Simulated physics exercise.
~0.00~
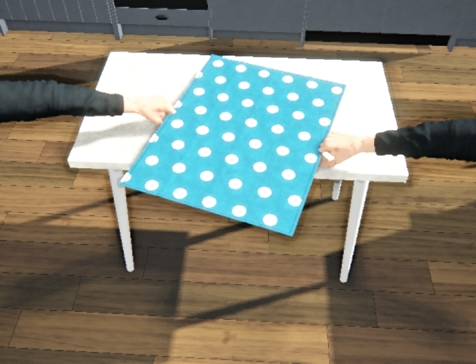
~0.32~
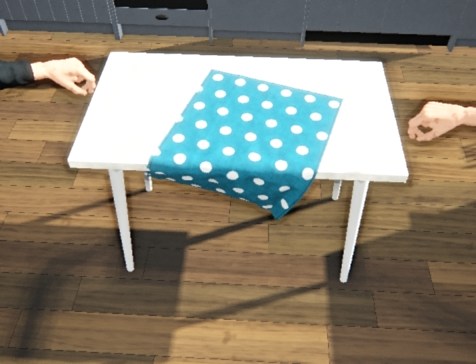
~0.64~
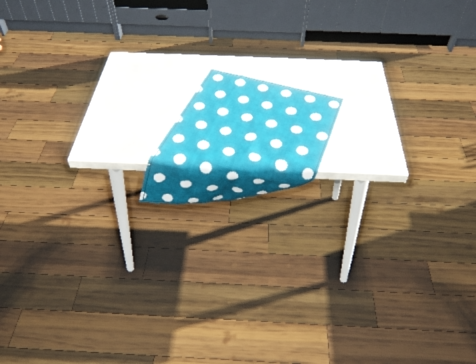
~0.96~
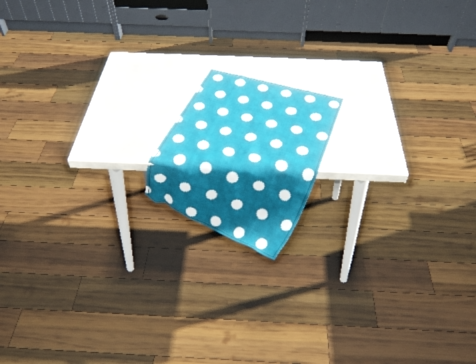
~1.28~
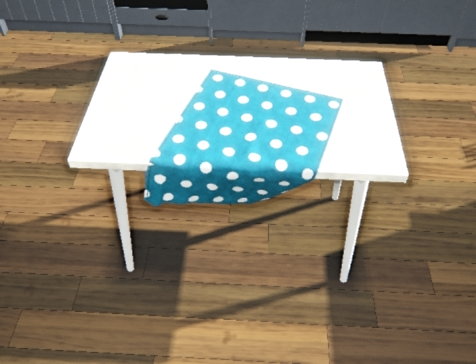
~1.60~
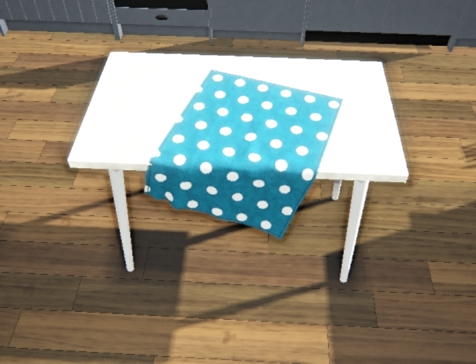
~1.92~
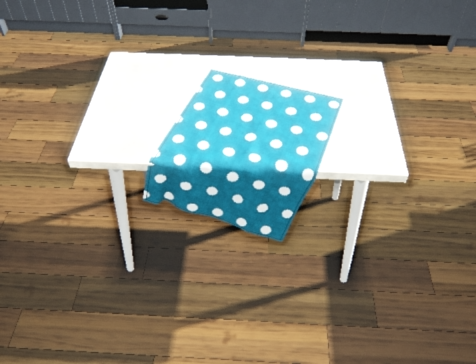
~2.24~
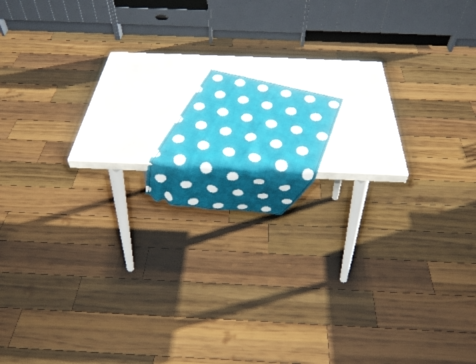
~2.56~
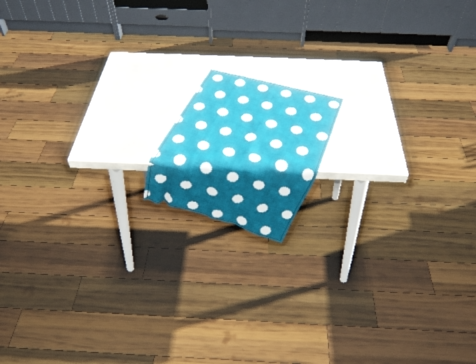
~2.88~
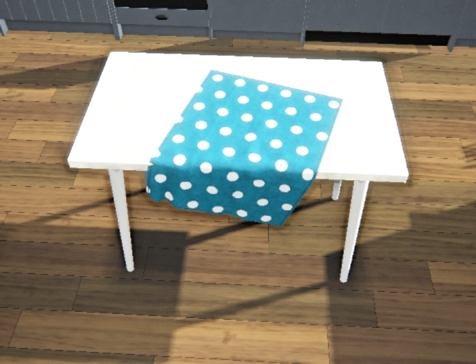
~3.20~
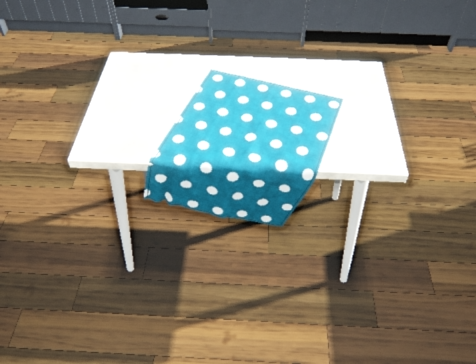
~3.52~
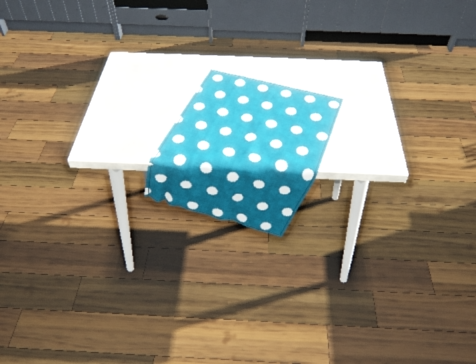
Blue polka-dot cloth released by two hands over a white table's front edge, its overhanging end swinging, then hanging nearly still.
